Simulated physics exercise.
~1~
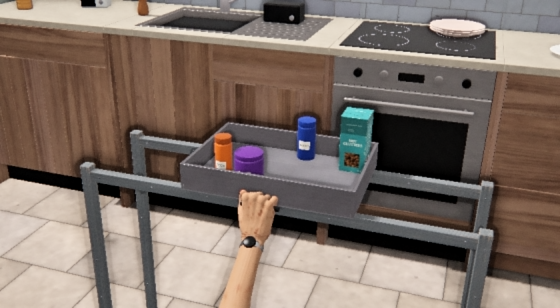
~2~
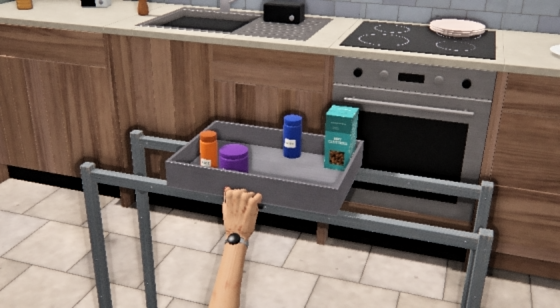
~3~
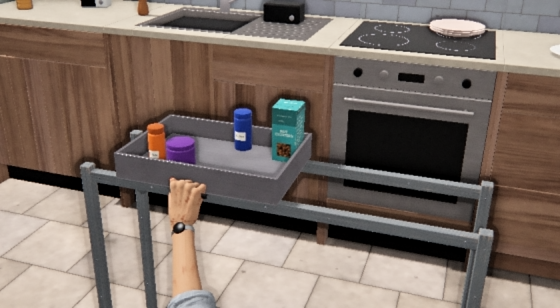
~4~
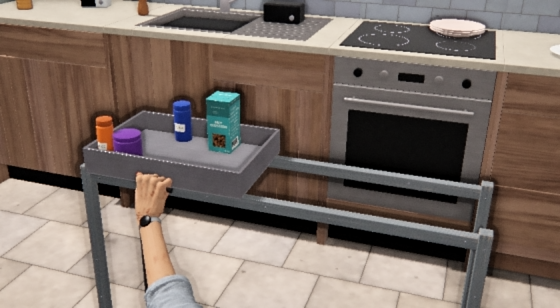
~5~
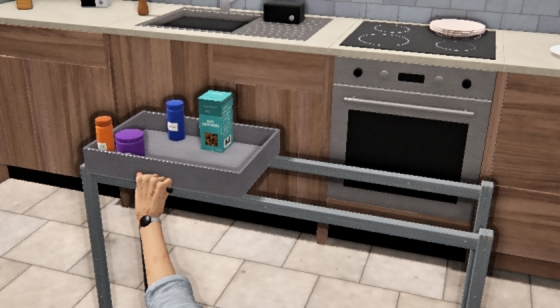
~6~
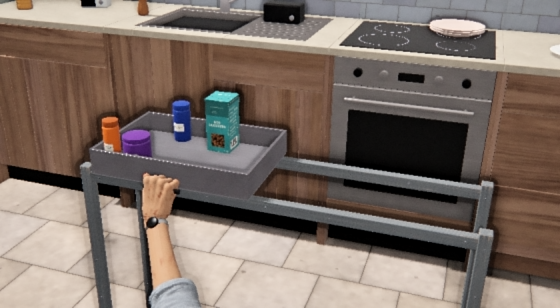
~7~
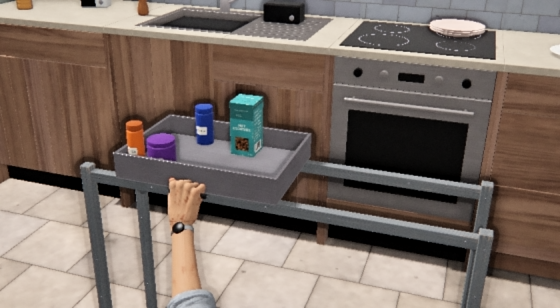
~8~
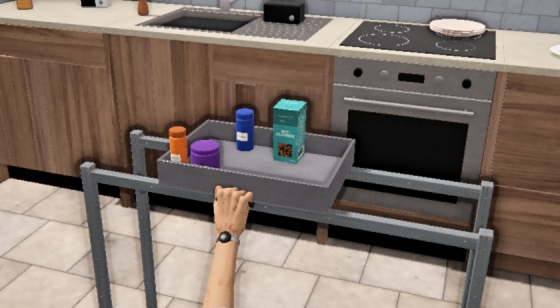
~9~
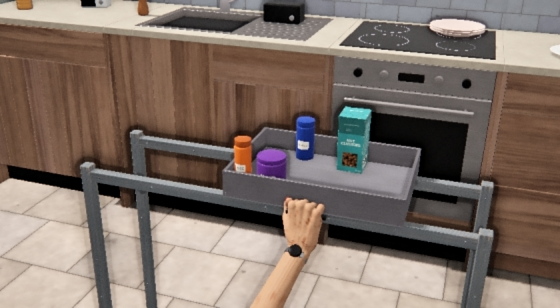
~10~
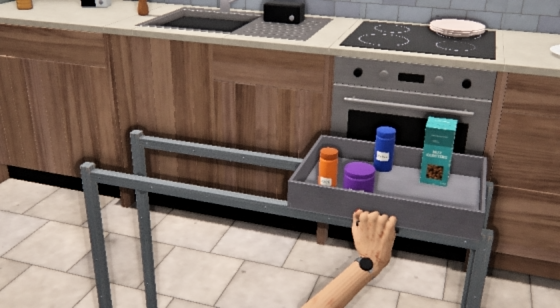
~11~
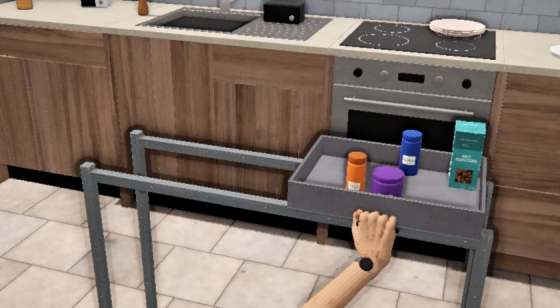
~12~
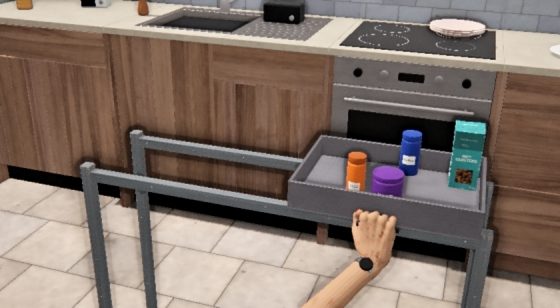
Grey tray on a metal frame being moved left then right by a hand, its four containers sliding but staying upright.
